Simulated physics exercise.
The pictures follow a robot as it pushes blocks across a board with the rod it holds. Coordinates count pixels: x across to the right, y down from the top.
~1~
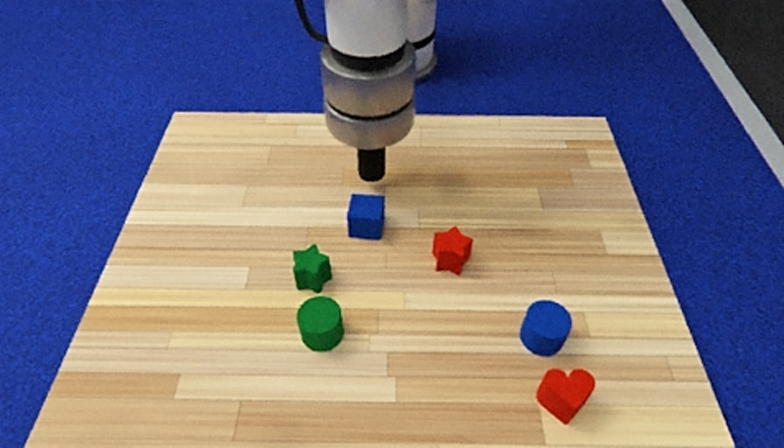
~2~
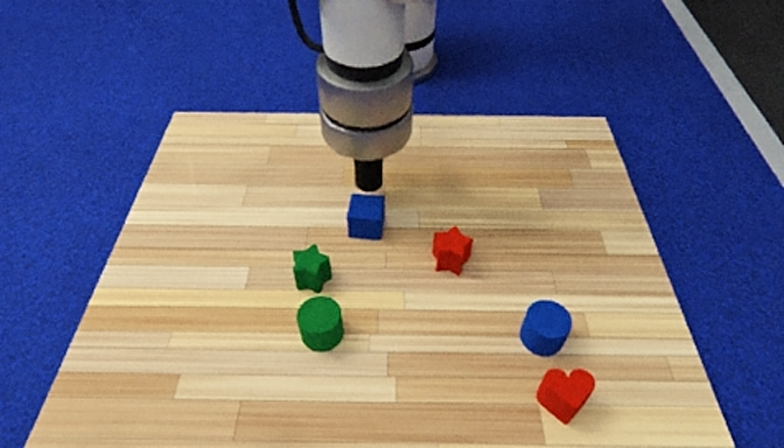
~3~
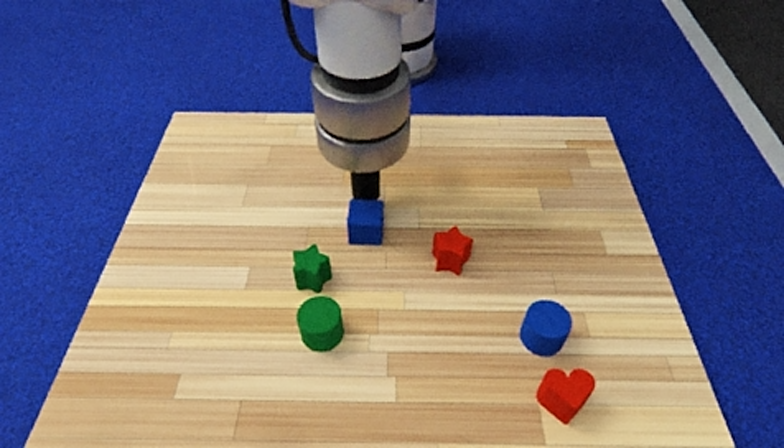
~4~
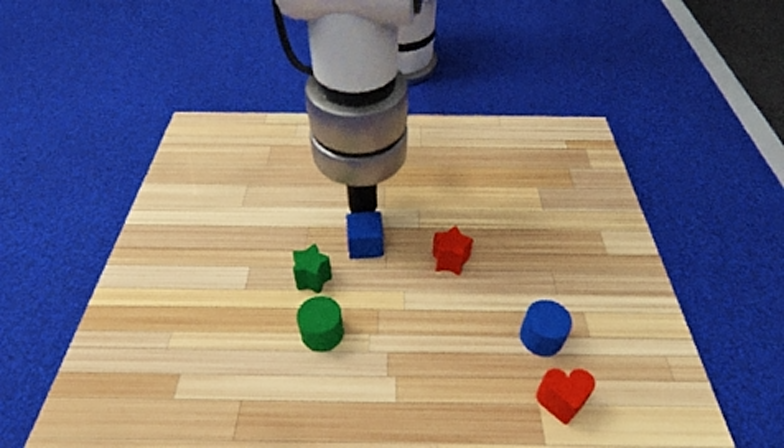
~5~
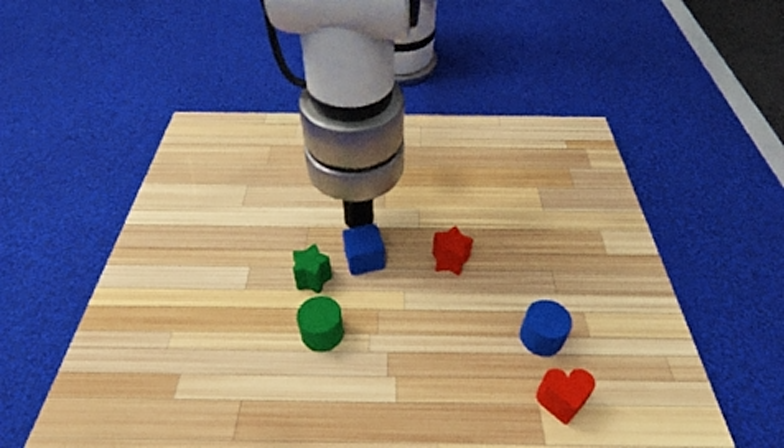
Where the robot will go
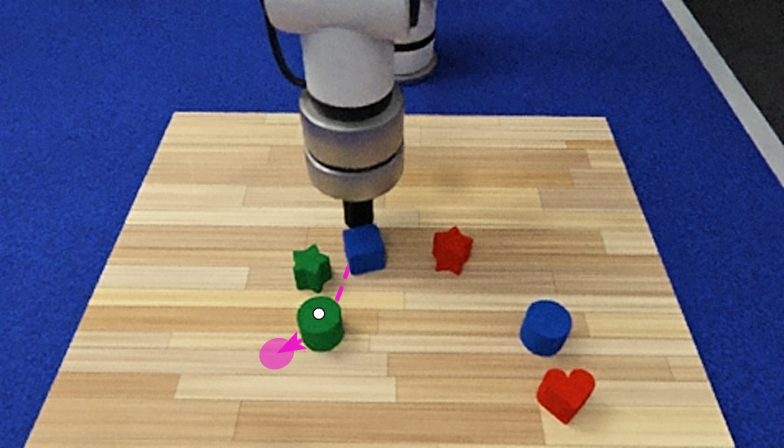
A robot arm above a wooden board moved its black rod down to the blue cube and pushed it a short way toward the viewer, while the red, green and other blue blocks stayed still.
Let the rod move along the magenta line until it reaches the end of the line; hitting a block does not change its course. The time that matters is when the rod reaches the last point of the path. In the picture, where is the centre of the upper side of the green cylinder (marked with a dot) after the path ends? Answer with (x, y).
Its top middle: (286, 368).
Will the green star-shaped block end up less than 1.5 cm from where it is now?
Yes, it checks out.
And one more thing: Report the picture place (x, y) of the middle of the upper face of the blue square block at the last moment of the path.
Final place: (369, 289).
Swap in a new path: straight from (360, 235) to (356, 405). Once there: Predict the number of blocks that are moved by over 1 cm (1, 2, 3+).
Answer: 1.
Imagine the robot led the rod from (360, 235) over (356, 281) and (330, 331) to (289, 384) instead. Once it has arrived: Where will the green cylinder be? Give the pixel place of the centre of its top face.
It is going to be at (243, 387).
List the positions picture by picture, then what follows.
In the first frame, rod tip at (372, 173); block tops, green star-shaped block at (309, 259); green cylinder at (319, 314); blue square block at (366, 206).
In the second frame, rod at (369, 183); blocks unchanged.
In the third frame, rod at (366, 194); blue square block at (365, 211).
In the fourth frame, rod at (363, 206); blue square block at (364, 224).
In the fifth frame, rod at (359, 219); green star-shaped block at (309, 259); green cylinder at (319, 314); blue square block at (363, 239).
Path on the board, from (360, 235) through (346, 275) and (325, 320) to (277, 353); the dot is on the green cylinder.
The first path, step by step. One third of the way, rod at (344, 261); blue square block at (365, 278), turned 35° anticlockwise.
Two thirds of the way, rod at (323, 306); green star-shaped block at (304, 266), turned 45° clockwise; green cylinder at (308, 334); blue square block at (369, 289), turned 55° anticlockwise.
At the end, rod at (272, 340); green star-shaped block at (304, 266), turned 45° clockwise; green cylinder at (286, 368); blue square block at (369, 289), turned 55° anticlockwise.
